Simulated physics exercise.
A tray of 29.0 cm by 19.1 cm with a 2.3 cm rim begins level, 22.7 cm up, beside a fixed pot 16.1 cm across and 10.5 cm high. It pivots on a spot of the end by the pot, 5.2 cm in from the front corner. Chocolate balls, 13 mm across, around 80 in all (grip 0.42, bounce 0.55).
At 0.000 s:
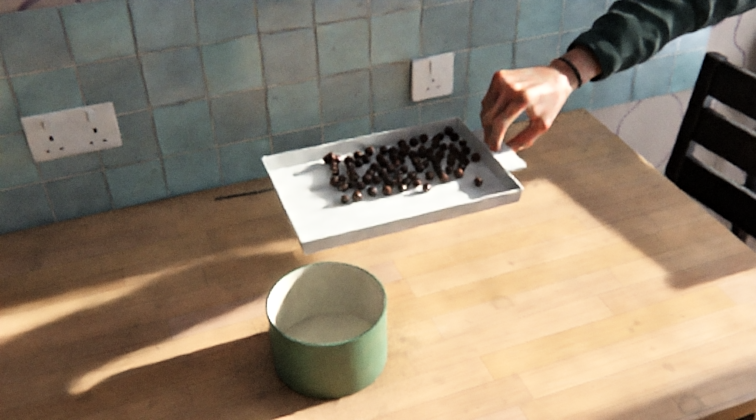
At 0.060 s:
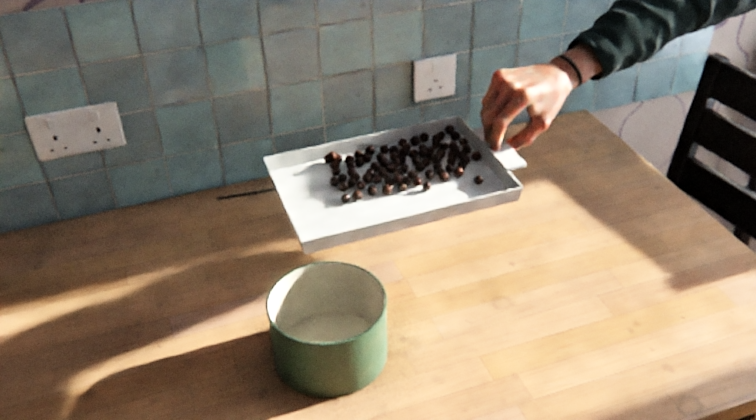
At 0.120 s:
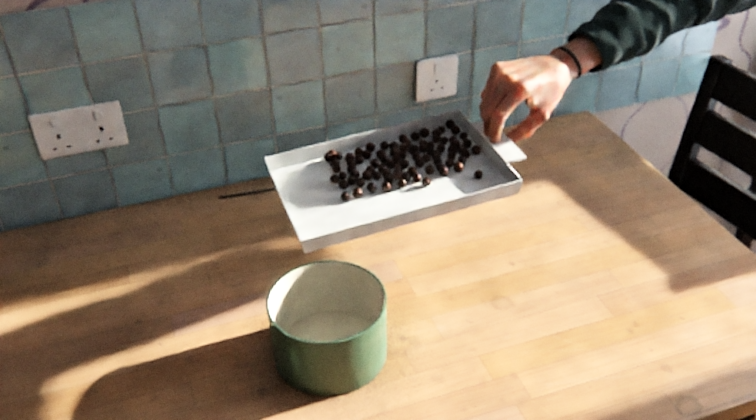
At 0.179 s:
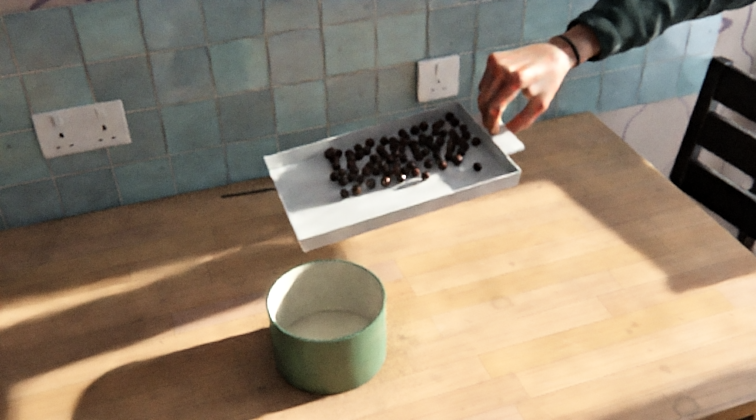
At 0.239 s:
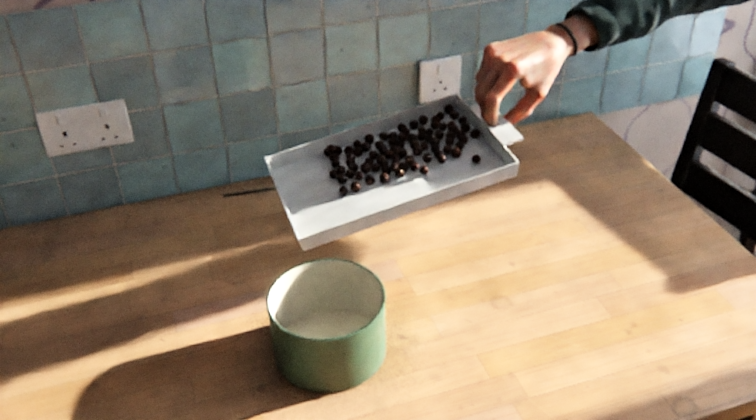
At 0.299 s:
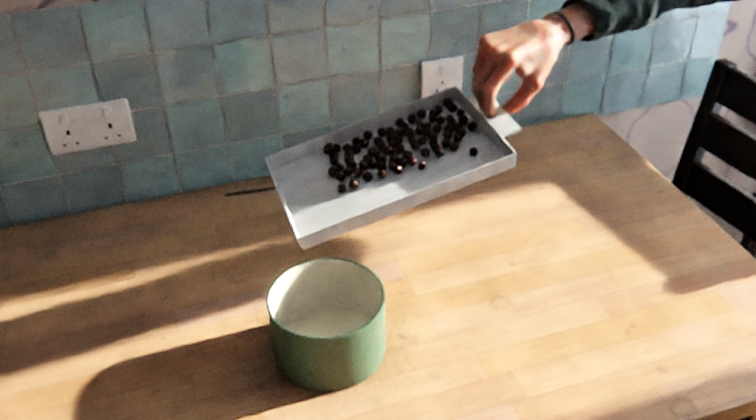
On a sunlit wooden table, a hand raises the right end of a tray of chocolate balls.
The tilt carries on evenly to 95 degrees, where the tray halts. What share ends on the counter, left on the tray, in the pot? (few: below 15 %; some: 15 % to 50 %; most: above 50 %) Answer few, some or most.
Counter: Most, tray: Few, pot: Few.
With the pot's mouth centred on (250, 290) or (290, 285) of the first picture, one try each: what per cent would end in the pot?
Some 75 and 50 per cent.
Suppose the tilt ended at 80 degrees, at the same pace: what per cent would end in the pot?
It would be near 0 per cent.
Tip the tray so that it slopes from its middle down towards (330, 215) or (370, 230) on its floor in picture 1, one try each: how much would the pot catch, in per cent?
About 25 and 55 per cent.
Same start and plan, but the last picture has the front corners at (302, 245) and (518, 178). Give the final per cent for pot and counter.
Pot 65, counter 35.
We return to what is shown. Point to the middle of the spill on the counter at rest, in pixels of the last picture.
Near (212, 330).
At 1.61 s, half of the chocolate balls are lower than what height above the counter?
About 26 cm.
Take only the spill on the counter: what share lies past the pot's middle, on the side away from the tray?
About 100 per cent.
Then, at 1.09 s, tilt 51 degrees; the tray holds 100 %, the pot 0 %.
Then, at 1.61 s, tilt 76 degrees; the tray holds 100 %, the pot 0 %.
Then, at 2.20 s, tilt 95 degrees; the tray holds 20 %, the pot 0 %.
At rest (3.7 s), counter 100 %, tray 0 %, pot 0 %.
